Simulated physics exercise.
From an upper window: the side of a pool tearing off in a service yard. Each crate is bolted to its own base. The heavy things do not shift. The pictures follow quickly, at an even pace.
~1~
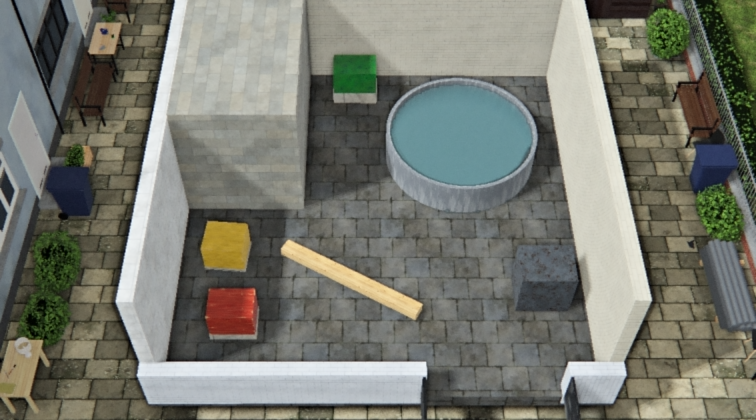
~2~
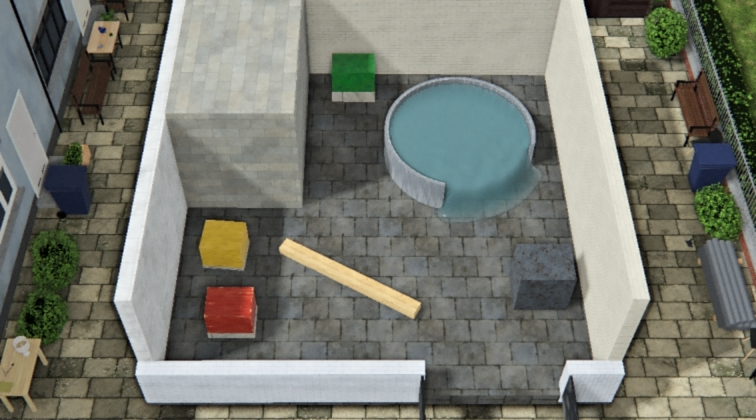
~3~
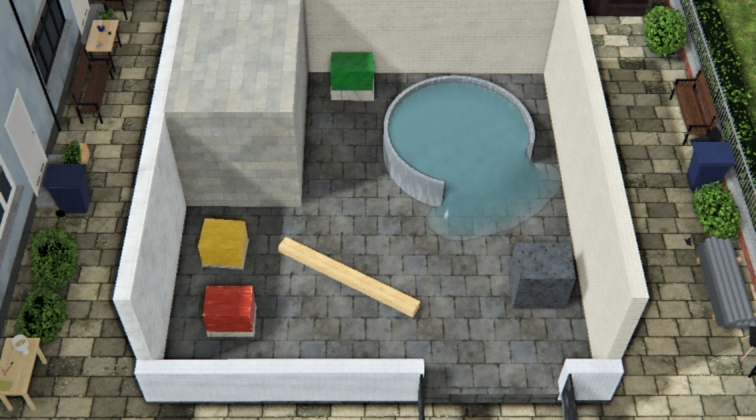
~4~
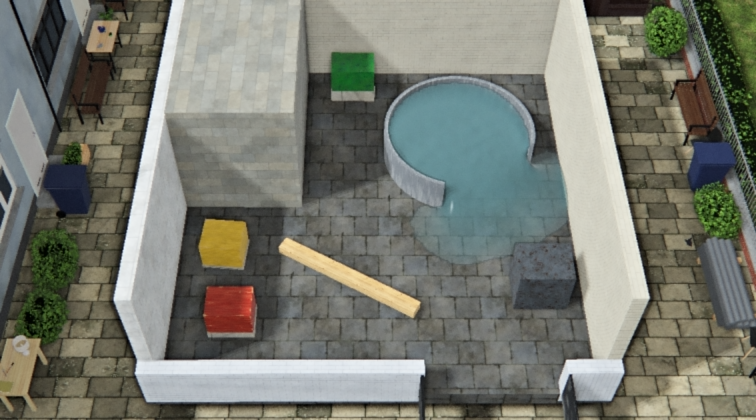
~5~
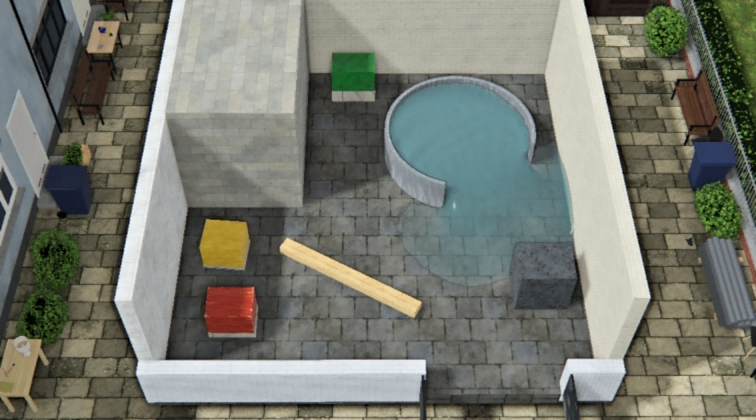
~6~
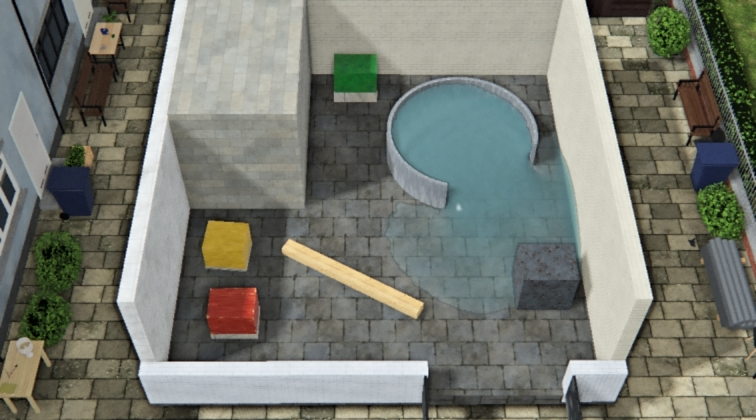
To begin with, a round pool stands full and still in a walled yard with green, yellow and red blocks, a wooden beam and a dark block. Then its near right side opens, and water pours through the gap, spreading across the paving to the right wall and around the dark block.
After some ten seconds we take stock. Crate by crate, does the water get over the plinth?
In the end: The red crate stays dry; the yellow crate gets wet; the green crate stays dry.
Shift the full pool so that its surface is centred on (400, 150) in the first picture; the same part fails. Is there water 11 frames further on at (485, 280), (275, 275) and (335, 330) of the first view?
In that order: Under water, not flooded, no water.
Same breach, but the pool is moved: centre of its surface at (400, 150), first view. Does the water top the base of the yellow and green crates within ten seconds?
In short: Yellow stays dry, green is spared.
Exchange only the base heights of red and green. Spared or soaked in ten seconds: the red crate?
Then: Red crate escapes it.
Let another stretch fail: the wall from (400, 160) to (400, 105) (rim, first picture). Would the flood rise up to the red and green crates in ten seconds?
One by one: The red crate stays dry; the green crate gets wet.
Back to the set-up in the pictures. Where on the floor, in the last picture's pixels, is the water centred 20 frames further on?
At about (486, 218).
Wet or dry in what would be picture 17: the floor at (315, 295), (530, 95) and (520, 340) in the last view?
As listed: No water, covered, awash.
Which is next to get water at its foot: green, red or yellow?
I say the red one.
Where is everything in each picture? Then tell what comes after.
The first picture shows still water in the pool at (461, 134).
In the second picture, water pours out at (498, 194) and has run to (536, 170).
In the third picture, the front is at (433, 226), out from the gap at (497, 194).
In the fourth picture, water pours out at (498, 196) and has run to (418, 234).
In the fifth picture, water pours out at (498, 196) and has run to (437, 271).
In the sixth picture, the front is at (461, 306), out from the gap at (500, 197).
A moment on, water covers 35 % of the floor; the red crate not reached, the yellow crate not reached, the green crate not reached.
Next, water covers 40 % of the floor; the red crate not reached, the yellow crate not reached, the green crate not reached.
Then, water covers 50 % of the floor; the red crate not reached, the yellow crate not reached, the green crate not reached.
Later, water covers 85 % of the floor; the red crate water round its plinth, the yellow crate water round its plinth, the green crate water round its plinth.
In the end, water covers 100 % of the floor; the red crate stayed above the water, the yellow crate was topped, the green crate stayed above the water.
